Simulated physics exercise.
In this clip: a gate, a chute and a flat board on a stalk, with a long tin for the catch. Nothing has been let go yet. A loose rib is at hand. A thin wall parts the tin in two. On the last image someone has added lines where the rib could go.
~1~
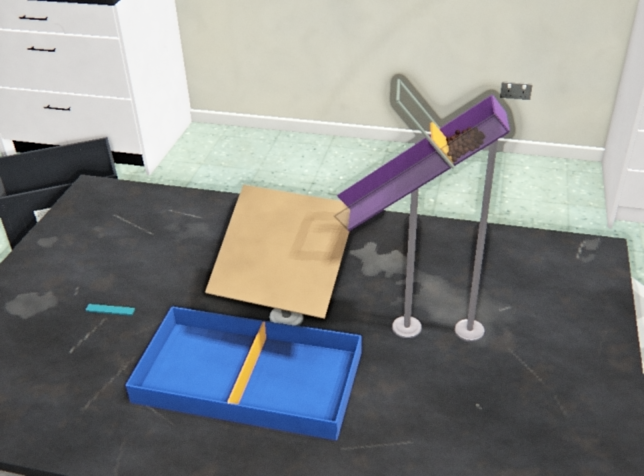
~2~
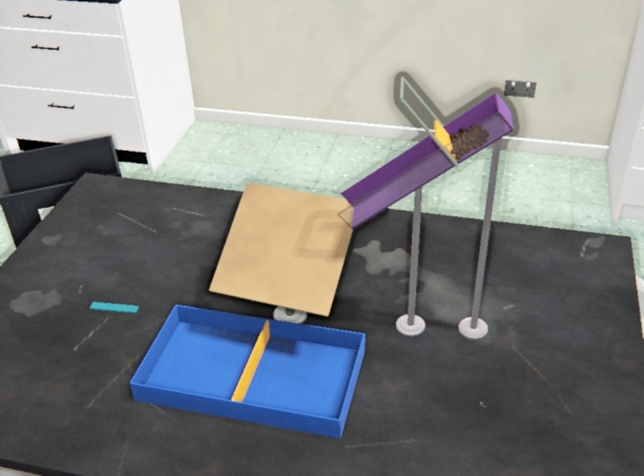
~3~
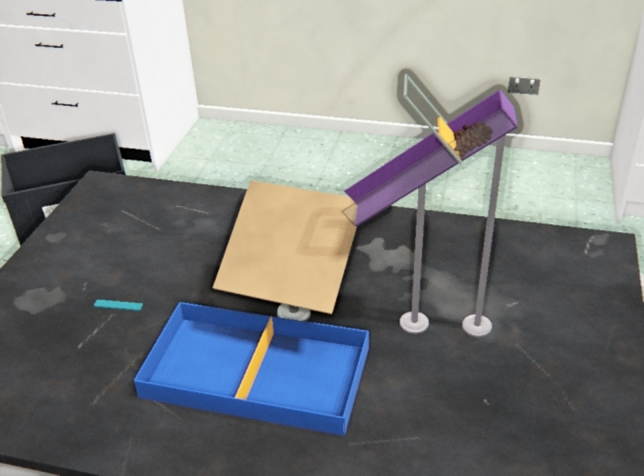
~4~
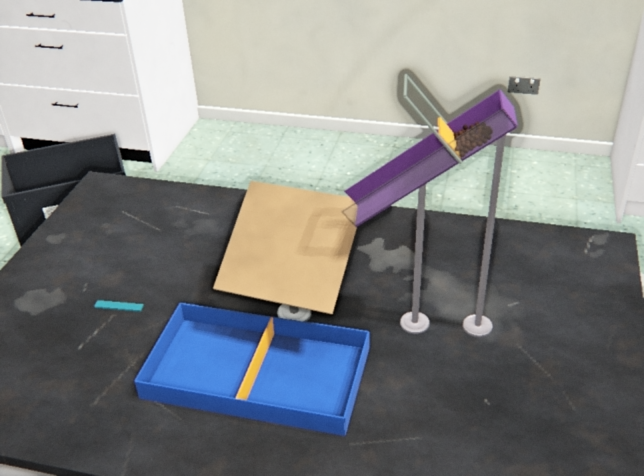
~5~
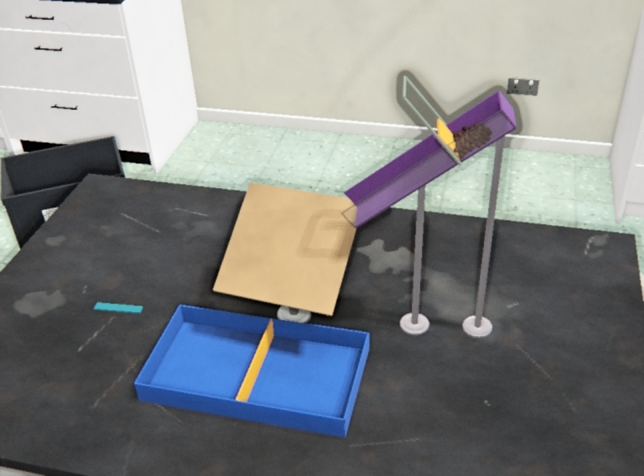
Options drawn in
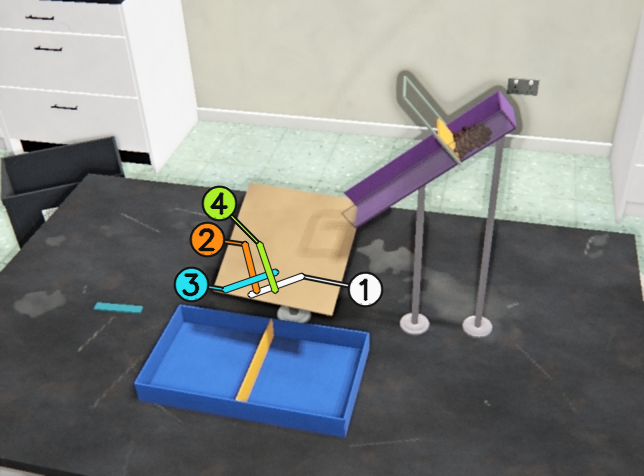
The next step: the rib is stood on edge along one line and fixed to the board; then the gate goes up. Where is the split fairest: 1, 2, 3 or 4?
Best: 2.
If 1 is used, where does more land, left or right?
The left half.
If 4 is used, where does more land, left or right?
More lands on the right.
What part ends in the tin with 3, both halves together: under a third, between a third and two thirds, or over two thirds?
Over two thirds.
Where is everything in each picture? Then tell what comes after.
Load behind the gate (460, 142), allspice berries; lip of the chute (349, 220), sloping fairly steeply, in the first picture.
Middle of the board (285, 246), tilted fairly steeply; middle of its low edge (267, 303); of its high edge (302, 192), in the second picture.
Front corners of the tin (135, 380) and (344, 418); front end of its middle wall (236, 398); gate still shut (442, 130), in the third picture.
Middle of the load (467, 137); lip (357, 216), in the fourth picture.
Middle of the load (466, 138); lip (356, 217), in the fifth picture.
On the marked copy, line 1 from (301, 276) to (251, 294); line 2 from (245, 244) to (256, 290); line 3 from (275, 272) to (225, 289); line 4 from (259, 244) to (275, 290).
Choosing 1, of what is caught, the larger part in the left half, about a tenth in the right.
Choosing 2, of what is caught, roughly half in the left half, roughly half in the right.
Choosing 3, of what is caught, the larger part in the left half, roughly a quarter in the right.
Choosing 4, of what is caught, roughly a quarter in the left half, the larger part in the right.
